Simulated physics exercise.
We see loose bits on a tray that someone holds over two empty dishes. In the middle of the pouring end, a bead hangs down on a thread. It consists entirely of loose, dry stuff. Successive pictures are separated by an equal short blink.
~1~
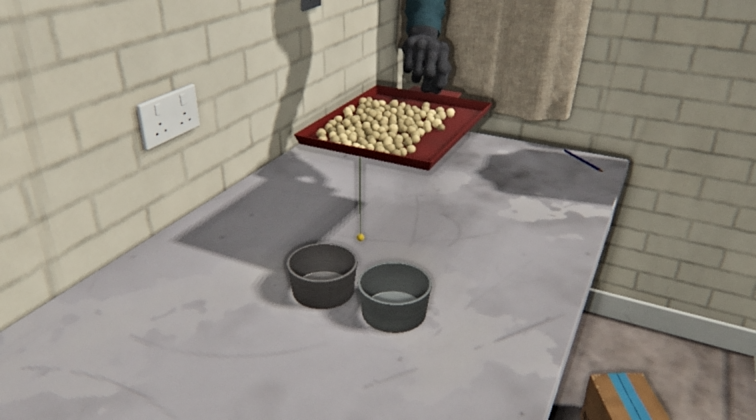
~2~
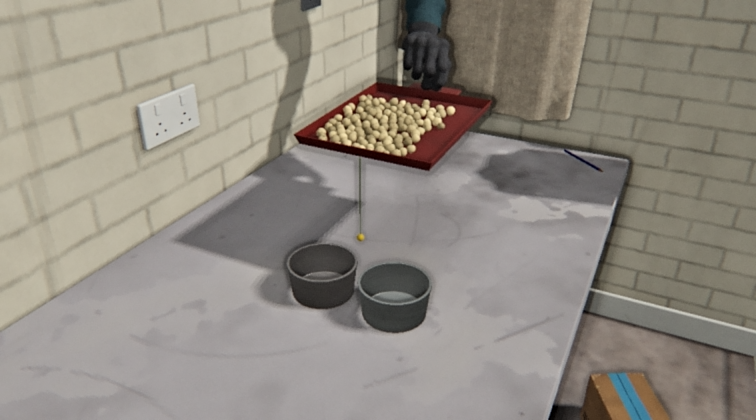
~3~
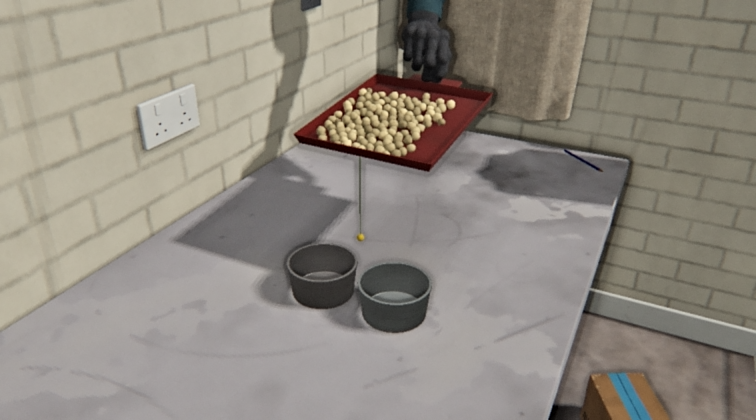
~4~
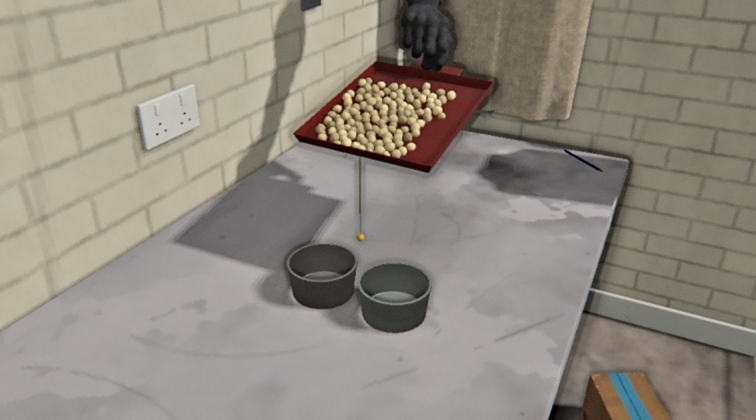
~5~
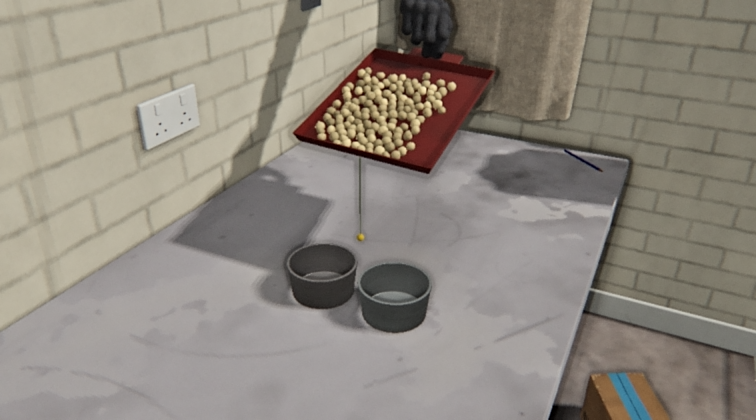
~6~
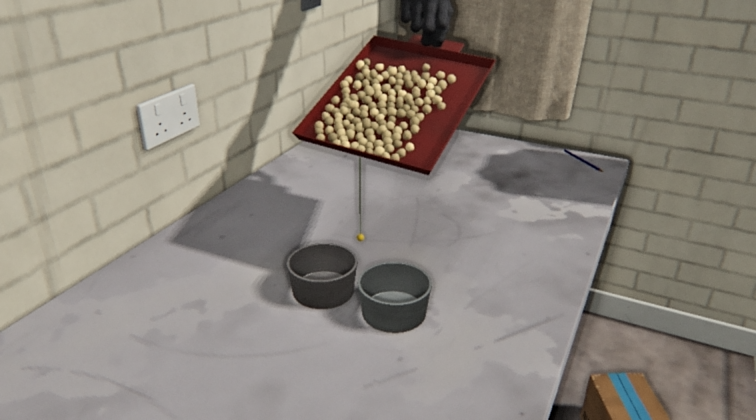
The clip shows a gloved hand holding a red tray of small, round, pale pieces above two empty dark dishes, then gradually raising its far end so the tray tilts toward the viewer, while a yellow bead hangs beneath.
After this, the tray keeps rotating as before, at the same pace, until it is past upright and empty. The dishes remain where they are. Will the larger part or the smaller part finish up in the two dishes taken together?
The larger part does.
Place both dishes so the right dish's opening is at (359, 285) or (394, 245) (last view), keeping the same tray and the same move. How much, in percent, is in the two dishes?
I'd expect some 40 percent, and then some 0 percent.
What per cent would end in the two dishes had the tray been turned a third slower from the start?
That works out at some 80 per cent.
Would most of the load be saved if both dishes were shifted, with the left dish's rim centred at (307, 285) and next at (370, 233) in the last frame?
Short of half, then short of half.
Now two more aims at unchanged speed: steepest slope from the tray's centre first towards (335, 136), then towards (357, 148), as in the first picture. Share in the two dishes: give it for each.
For the first aim it is 10 in a hundred, for the second 60 in a hundred.
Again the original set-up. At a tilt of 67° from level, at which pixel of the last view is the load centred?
Roughly at (374, 150).
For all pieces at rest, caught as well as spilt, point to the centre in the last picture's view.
Once it all stops, the middle lies near (380, 303).
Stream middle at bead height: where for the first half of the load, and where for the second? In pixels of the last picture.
Around (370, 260), followed by around (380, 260).
Soon, tray tipped steeply; most on the tray; a stray few in the right dish; a stray few in the left dish; a stray few outside both; about a quarter in the air.
A while on, tray tipped past a quarter turn; about half in the right dish; about a quarter in the left dish; about a quarter outside both; a small part in the air.
Towards the end, tray tipped past a quarter turn; about half in the right dish; about a third in the left dish; about a quarter outside both.
Finally, tray tipped past a quarter turn; about half in the right dish; about a third in the left dish; about a quarter outside both.
